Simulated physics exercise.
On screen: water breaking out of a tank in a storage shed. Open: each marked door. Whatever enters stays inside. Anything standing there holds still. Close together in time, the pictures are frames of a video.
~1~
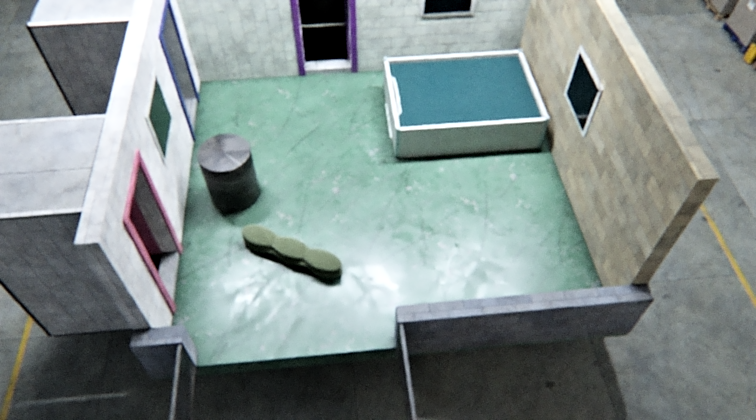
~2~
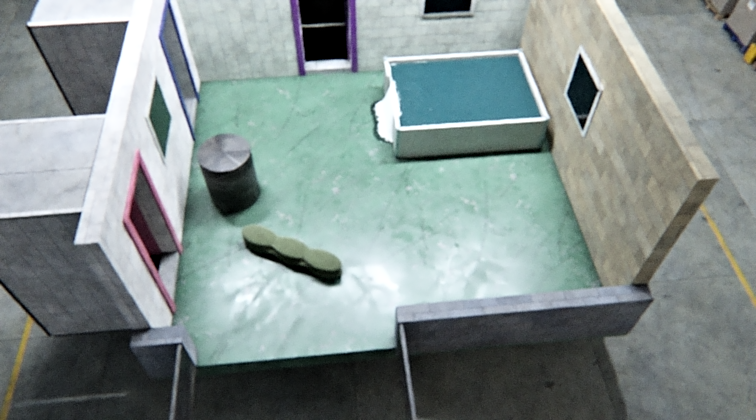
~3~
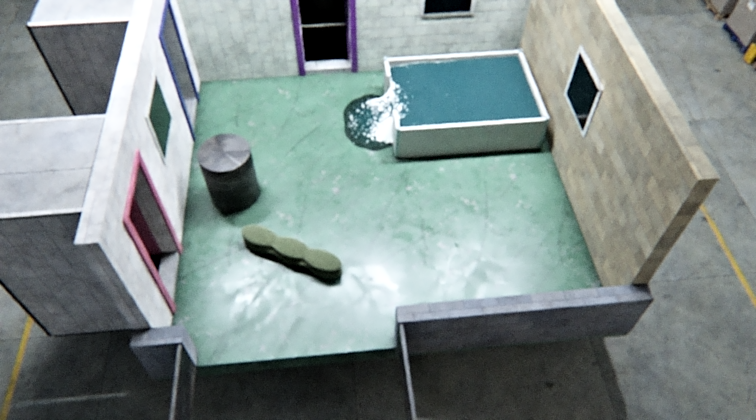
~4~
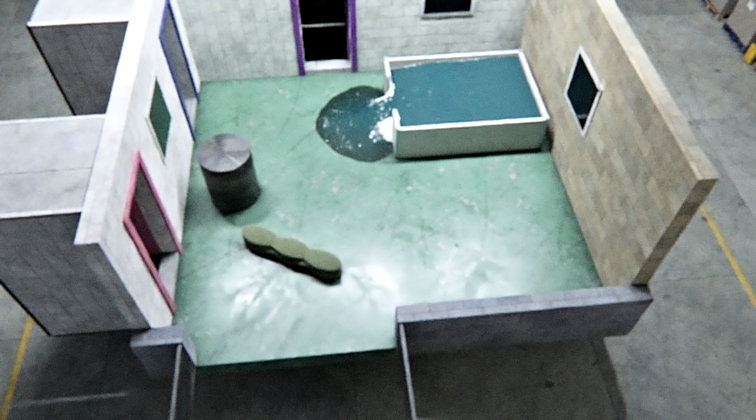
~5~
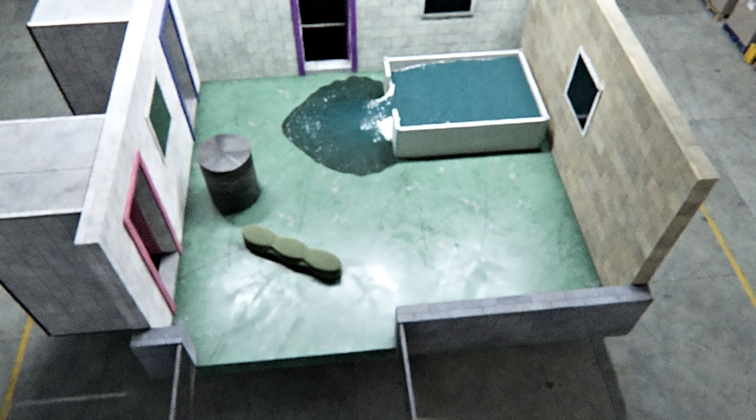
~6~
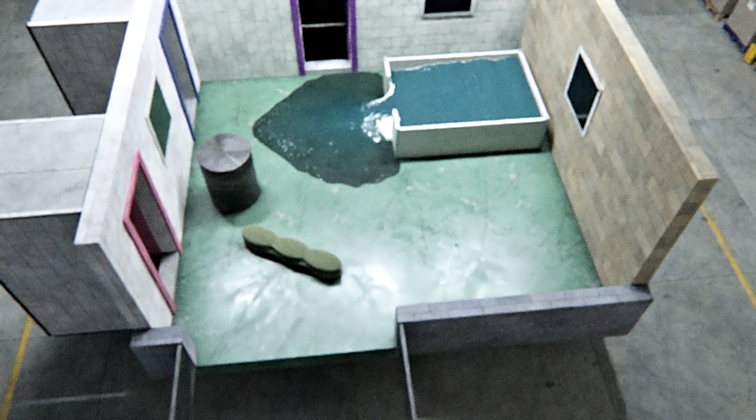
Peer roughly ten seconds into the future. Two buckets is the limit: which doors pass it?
One by one: The pink door will allow in no excess; the purple door will allow in no excess; the blue door will allow in an excess.
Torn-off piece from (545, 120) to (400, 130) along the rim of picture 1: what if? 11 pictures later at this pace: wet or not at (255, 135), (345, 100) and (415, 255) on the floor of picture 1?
Respectively: Parched, parched and drenched.
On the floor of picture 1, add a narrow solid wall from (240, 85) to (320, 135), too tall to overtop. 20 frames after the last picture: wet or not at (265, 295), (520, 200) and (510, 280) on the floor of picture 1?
Untouched; untouched; untouched.
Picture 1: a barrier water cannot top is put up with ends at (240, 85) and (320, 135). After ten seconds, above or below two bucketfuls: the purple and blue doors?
Result - purple door overshoots, blue door doesn't reach it.
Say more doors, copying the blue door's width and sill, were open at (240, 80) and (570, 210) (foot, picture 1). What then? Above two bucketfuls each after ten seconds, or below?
Lab note, doors in listed order: Over the limit, under the limit.
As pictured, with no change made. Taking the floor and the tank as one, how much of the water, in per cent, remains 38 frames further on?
I'd say around 90 per cent.
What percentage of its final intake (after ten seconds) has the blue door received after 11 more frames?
Some 15 per cent.
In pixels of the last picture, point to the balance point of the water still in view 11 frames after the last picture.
Near pixel (390, 121).
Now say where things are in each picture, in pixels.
The tank at (462, 91) is whole and still, in the first frame.
Water pours out at (393, 113) and has run to (379, 103), in the second frame.
The front is at (353, 105), out from the gap at (393, 114), in the third frame.
Water pours out at (393, 114) and has run to (322, 118), in the fourth frame.
The front is at (289, 120), out from the gap at (393, 113), in the fifth frame.
Water pours out at (393, 113) and has run to (259, 125), in the sixth frame.
A moment on, water covers 30 % of the floor; the pink door not reached, the purple door wet at the sill, nothing in, the blue door wet at the sill, nothing in.
Next, water covers 40 % of the floor; the pink door not reached, the purple door wet at the sill, nothing in, the blue door over two buckets in.
Then, water covers 45 % of the floor; the pink door wet at the sill, nothing in, the purple door under two buckets in, the blue door far over two buckets in.
Later, water covers 60 % of the floor; the pink door under two buckets in, the purple door under two buckets in, the blue door far over two buckets in.
In the end, water covers 95 % of the floor; the pink door under two buckets in, the purple door under two buckets in, the blue door far over two buckets in.
